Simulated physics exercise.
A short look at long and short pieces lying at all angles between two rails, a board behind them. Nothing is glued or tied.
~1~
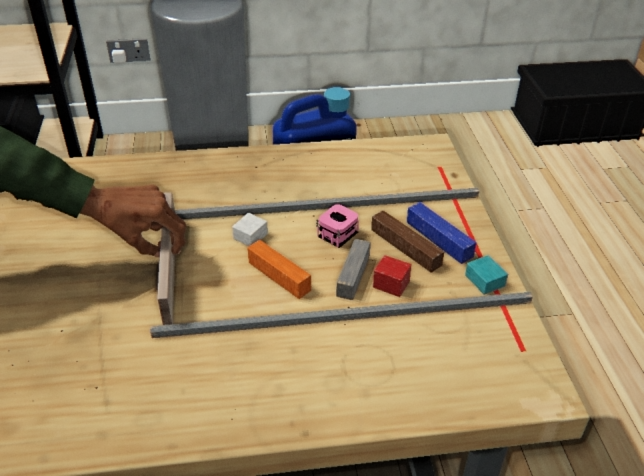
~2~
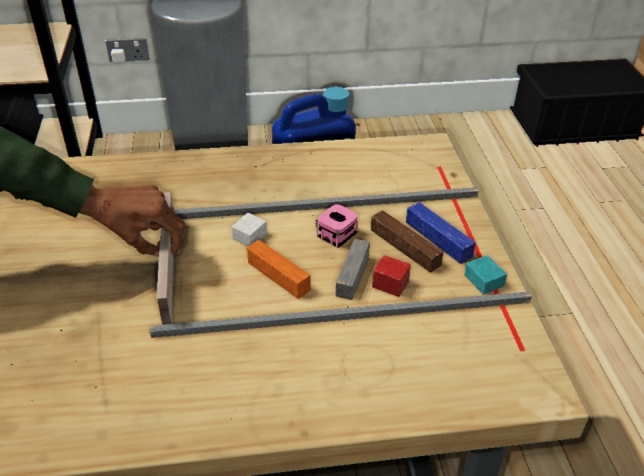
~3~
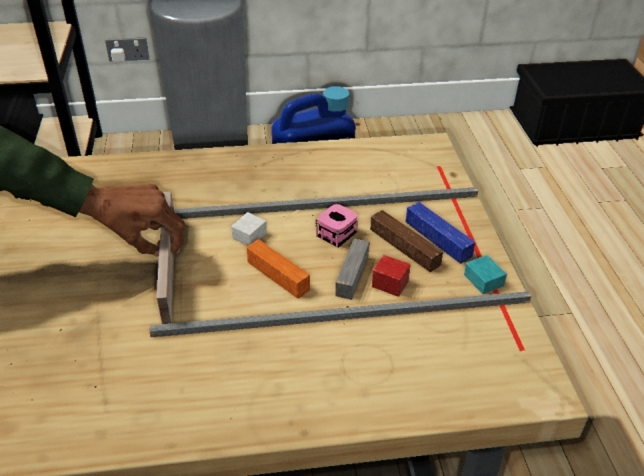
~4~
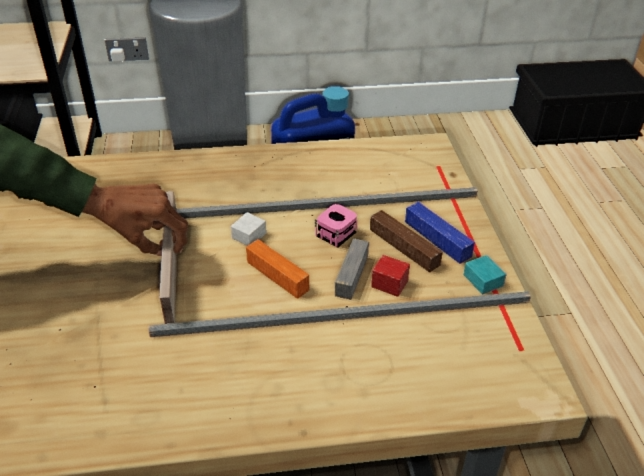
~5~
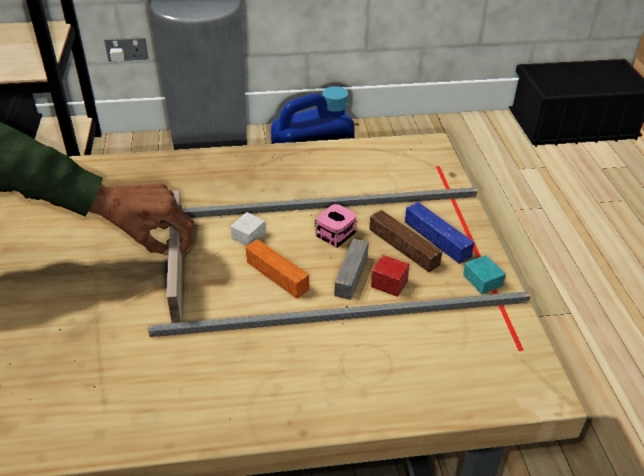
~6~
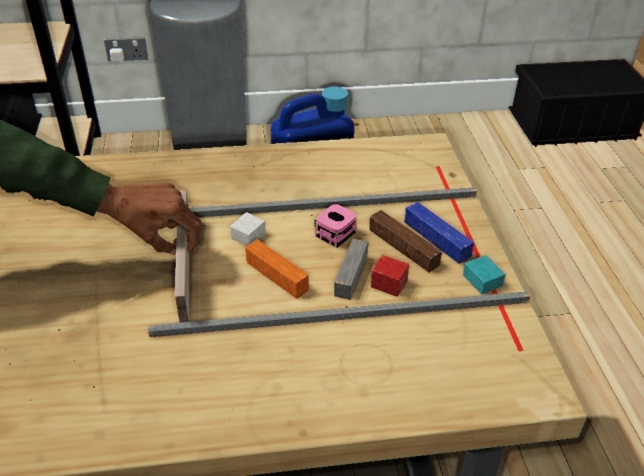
A hand in a dark green sleeve grips an upright board at the left of a pale wooden table, seen from above at an angle in a grey-walled room. Between two grey rails lie white, orange, pink, grey, red, brown, blue and turquoise pieces, with red tape crossing at the right. The hand stays nearly still, then slides the board slightly right, while the pieces remain in place.
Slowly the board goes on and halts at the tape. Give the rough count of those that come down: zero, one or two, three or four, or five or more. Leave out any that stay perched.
Here the number that fall off is three or four.
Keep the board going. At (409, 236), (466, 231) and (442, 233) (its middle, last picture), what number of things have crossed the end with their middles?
Place by place, 0, 4 and 2.
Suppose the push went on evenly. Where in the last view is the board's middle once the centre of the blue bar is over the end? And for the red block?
For the blue bar at (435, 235), for the red block at (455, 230).
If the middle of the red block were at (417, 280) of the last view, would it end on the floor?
From there it falls.
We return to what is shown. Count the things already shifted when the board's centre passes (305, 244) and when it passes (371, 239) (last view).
3 and 7.
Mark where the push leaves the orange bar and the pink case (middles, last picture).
About (490, 254), and the other about (490, 218).
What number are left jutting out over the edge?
That would be 2.
Early on, none off yet; turquoise block at rest near (484, 275); blue bar at rest near (438, 232); brown bar at rest near (404, 240).
A while later, none off yet; turquoise block at rest near (484, 275); blue bar travelled a little near (455, 227); brown bar travelled a little near (440, 231).
Finally, the number that fall off is three or four; lost, red block, brown bar, blue bar and turquoise block.
